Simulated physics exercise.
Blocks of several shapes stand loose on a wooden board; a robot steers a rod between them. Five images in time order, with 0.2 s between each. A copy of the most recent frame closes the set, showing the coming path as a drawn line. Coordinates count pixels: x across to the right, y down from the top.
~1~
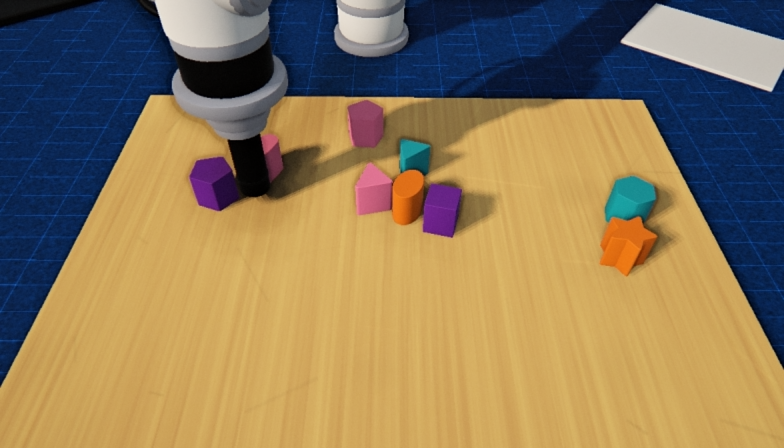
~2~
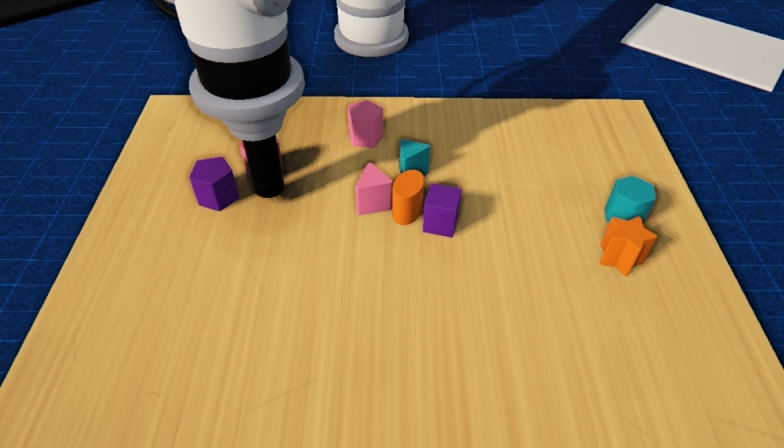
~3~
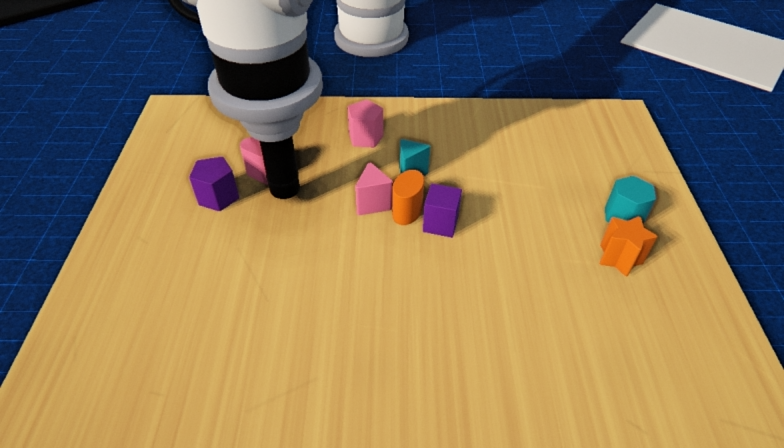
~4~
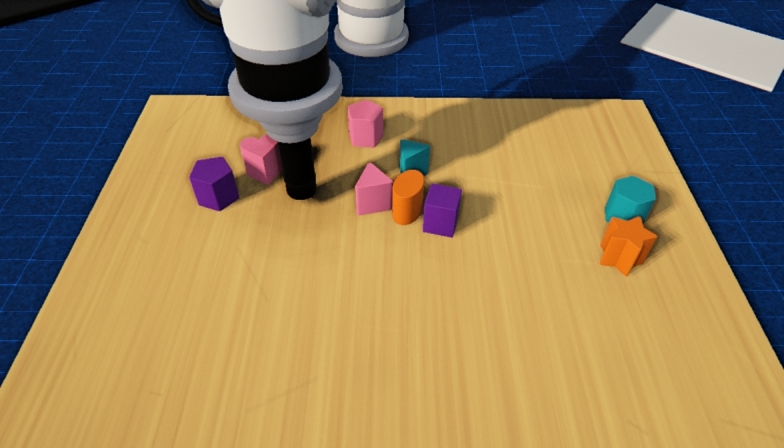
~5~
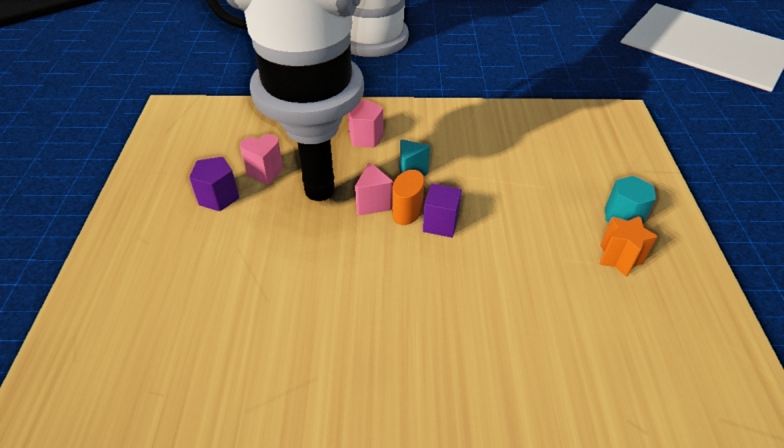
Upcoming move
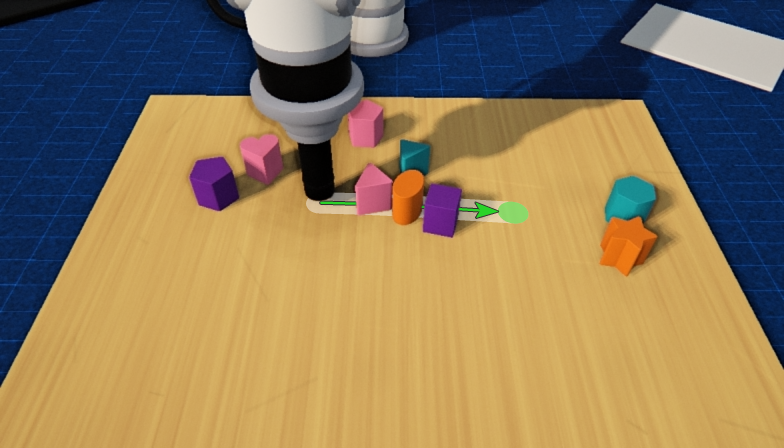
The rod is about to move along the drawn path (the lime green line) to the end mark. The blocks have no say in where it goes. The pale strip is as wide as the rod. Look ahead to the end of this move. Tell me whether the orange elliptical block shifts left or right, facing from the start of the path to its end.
It's set to shift left.
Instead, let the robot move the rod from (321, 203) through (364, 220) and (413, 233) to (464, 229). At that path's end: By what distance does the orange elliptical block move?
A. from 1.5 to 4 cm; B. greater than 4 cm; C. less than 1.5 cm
Choice A: From 1.5 to 4 cm.
The drawn path runs from (321, 203) to (513, 212).
The first path, step by step. One third of the way, rod at (385, 194); pink triangular piece at (411, 171), turned 40° anticlockwise; orange elliptical block at (436, 179), turned 30° clockwise; purple square block at (453, 199), turned 30° clockwise.
Two thirds of the way, rod at (452, 198); pink triangular piece at (443, 160), turned 90° anticlockwise; orange elliptical block at (488, 174), turned 60° clockwise; purple square block at (463, 203), turned 60° clockwise.
At the end, rod at (516, 202); pink triangular piece at (443, 160), turned 90° anticlockwise; orange elliptical block at (540, 167); turquoise triangular piece not moved; purple square block at (467, 205), turned 75° clockwise; orange star not moved.
